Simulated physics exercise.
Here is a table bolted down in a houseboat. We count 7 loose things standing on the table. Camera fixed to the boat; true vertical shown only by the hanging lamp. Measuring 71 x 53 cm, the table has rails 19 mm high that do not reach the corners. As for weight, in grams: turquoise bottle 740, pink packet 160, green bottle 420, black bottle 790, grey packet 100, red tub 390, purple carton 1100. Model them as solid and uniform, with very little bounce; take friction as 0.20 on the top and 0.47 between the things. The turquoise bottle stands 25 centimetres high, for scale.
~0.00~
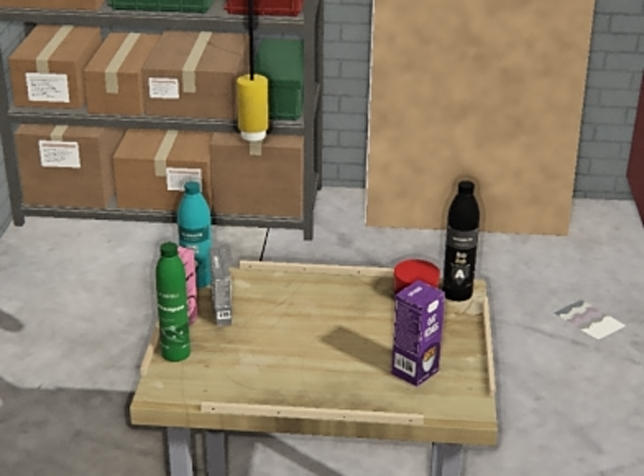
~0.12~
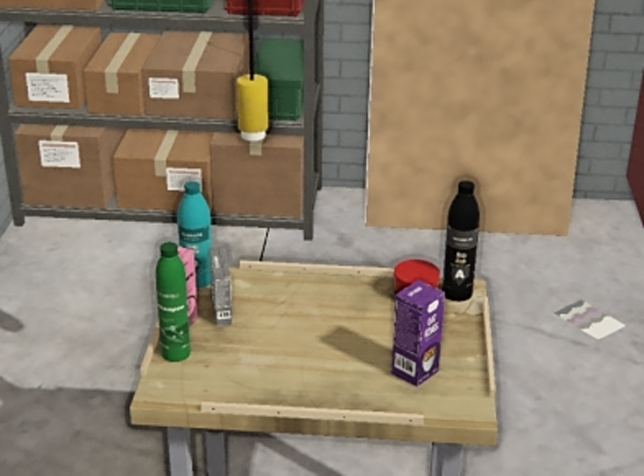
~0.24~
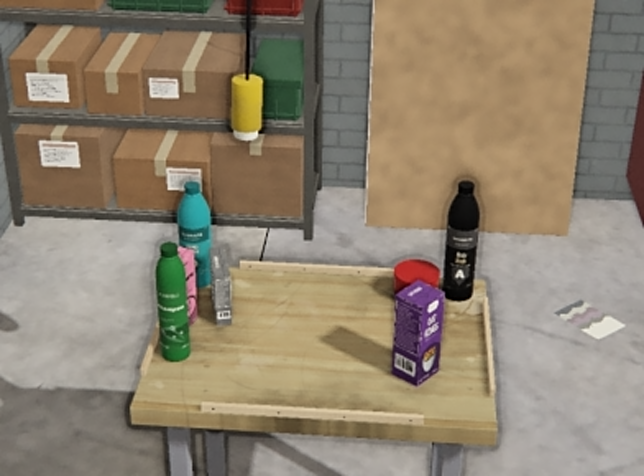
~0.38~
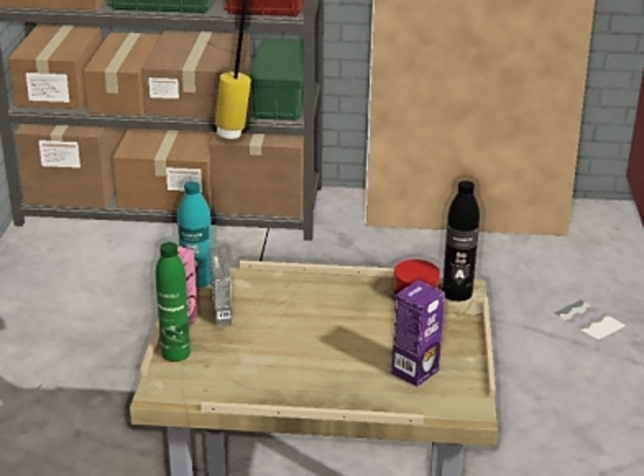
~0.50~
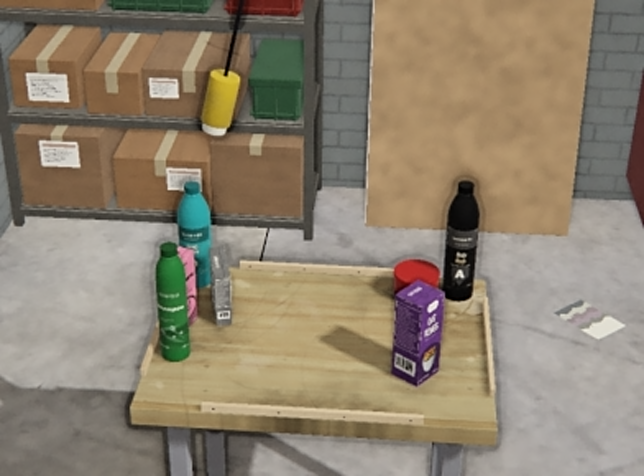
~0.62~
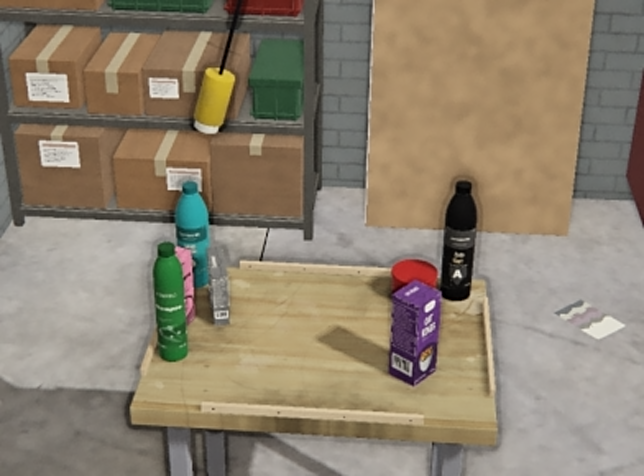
In a storeroom, a hanging yellow lamp swings left above a table of nearly still containers.
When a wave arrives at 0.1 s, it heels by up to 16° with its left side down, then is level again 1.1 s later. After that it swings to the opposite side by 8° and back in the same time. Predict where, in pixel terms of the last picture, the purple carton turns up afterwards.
The purple carton should turn up near (376, 332).
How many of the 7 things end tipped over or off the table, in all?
My answer is 3.
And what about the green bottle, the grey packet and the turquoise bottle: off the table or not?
At the end the green bottle remains on its base, the grey packet remains on its base and the turquoise bottle leaves its base.
By 1.02 s, floor tilted 4°, left side down; turquoise bottle and pink packet now off the table; purple carton 8 cm from its spot near (379, 332); green bottle rocked 11° off its seat.
By 1.32 s, floor tilted 1°, right side down; purple carton 9 cm from its spot near (376, 332); green bottle rocked 10° off its seat; black bottle 8 cm from its spot.
By 1.62 s, floor tilted 7°, right side down; purple carton 9 cm from its spot near (376, 332); green bottle rocked 14° off its seat; black bottle 8 cm from its spot.
When it is over (2.8 s), off the table, turquoise bottle and pink packet; lying over on the table, green bottle; not toppled but over 5 cm from the start, black bottle, grey packet, red tub and purple carton. In the last view, purple carton near (376, 332).
